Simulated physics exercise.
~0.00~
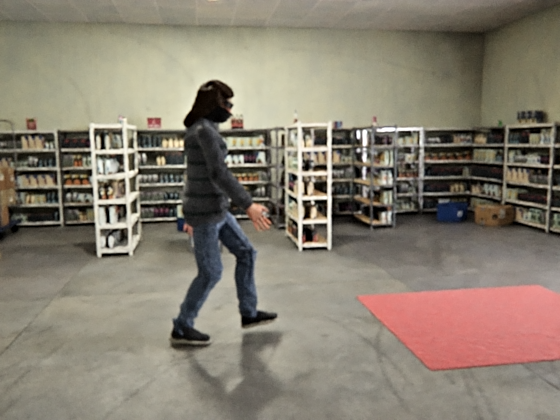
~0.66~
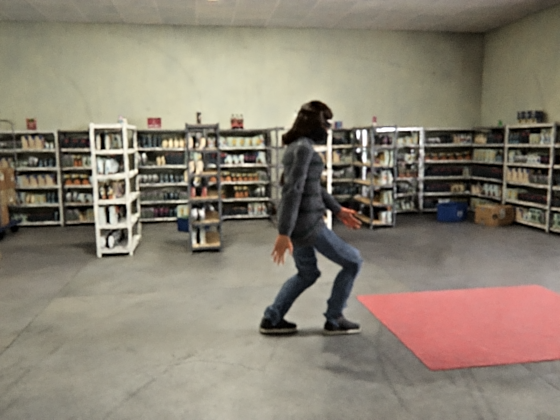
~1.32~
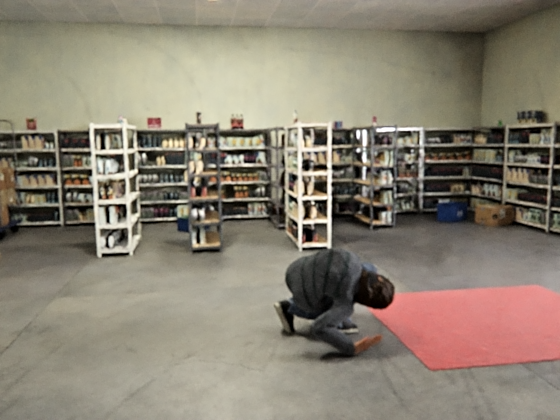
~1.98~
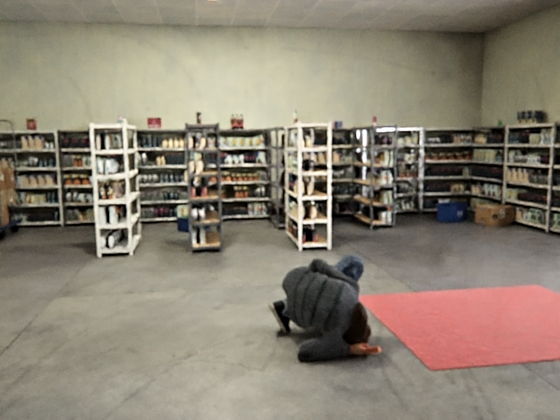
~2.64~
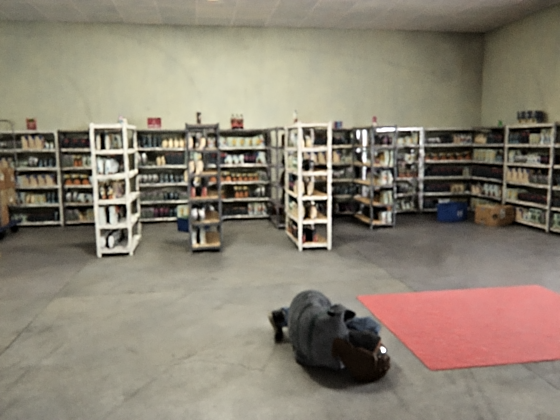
At first, a person in a dark padded jacket, jeans and dark shoes walks right across a grey floor toward a red mat, with stocked shelves lining the room behind. Nearing the mat, the person's knees bend and the arms are held out from the body. The person then drops into a low crouch, head down and a hand reaching toward the floor. Next, the body folds forward and sinks lower, close to the mat's edge. Finally, the person lies curled up on the bare floor, head and chest just short of the red mat.
